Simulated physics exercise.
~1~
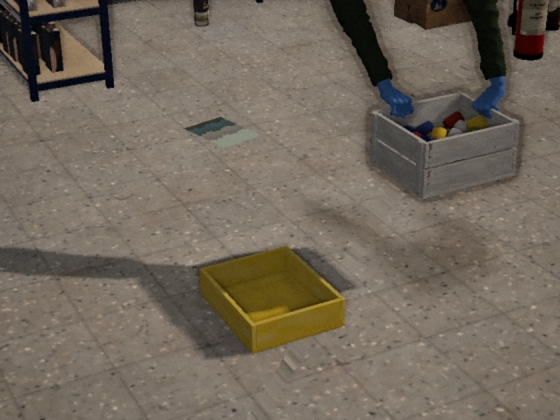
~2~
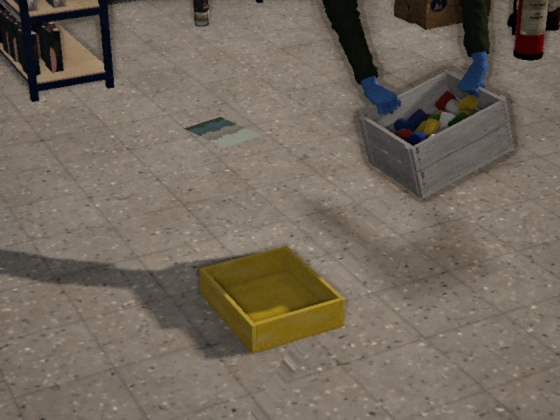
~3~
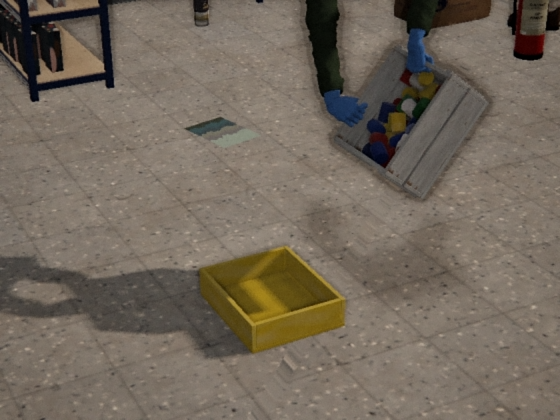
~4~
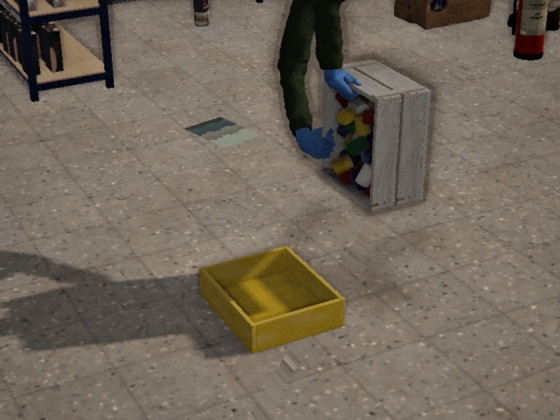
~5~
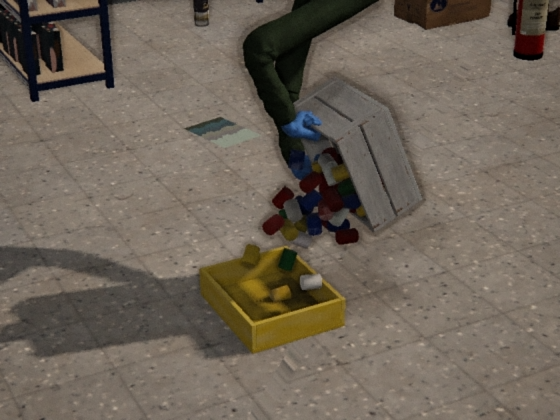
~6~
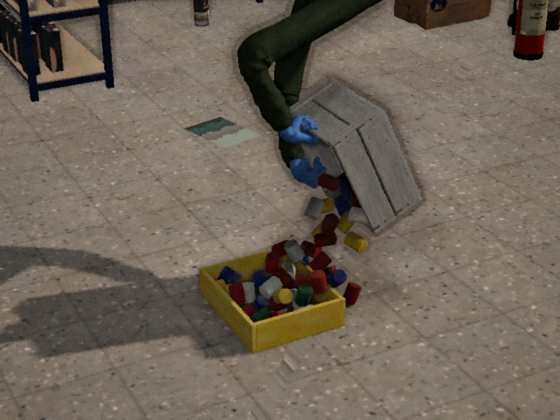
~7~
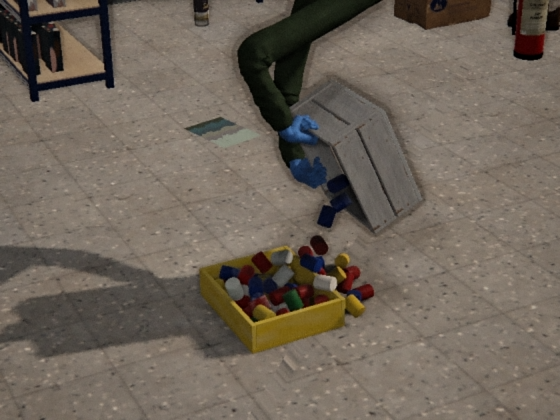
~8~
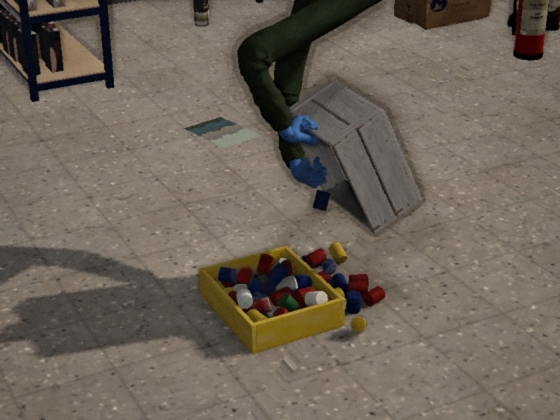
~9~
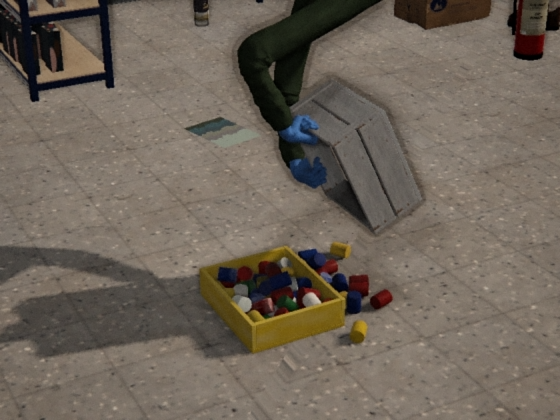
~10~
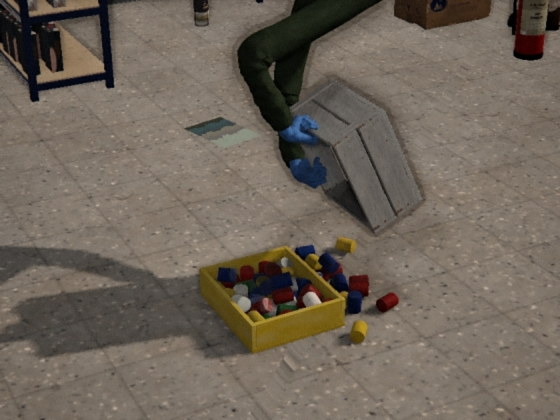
At first, two blue-gloved hands hold a whitish wooden tote full of small colourful jars on a speckled tile floor, with an empty yellow basket in front of it. The hands tip the tote steadily toward the basket until it stands on its side and the jars slide to its opening. As it tilts further, red, blue, yellow, green and white jars tumble out and quickly fill the basket. The stream thins to a last blue jar, while several others spill over the right side. Finally, the tote hangs tipped and still, most jars lie in the basket, and a smaller group rests scattered on the floor to its right.
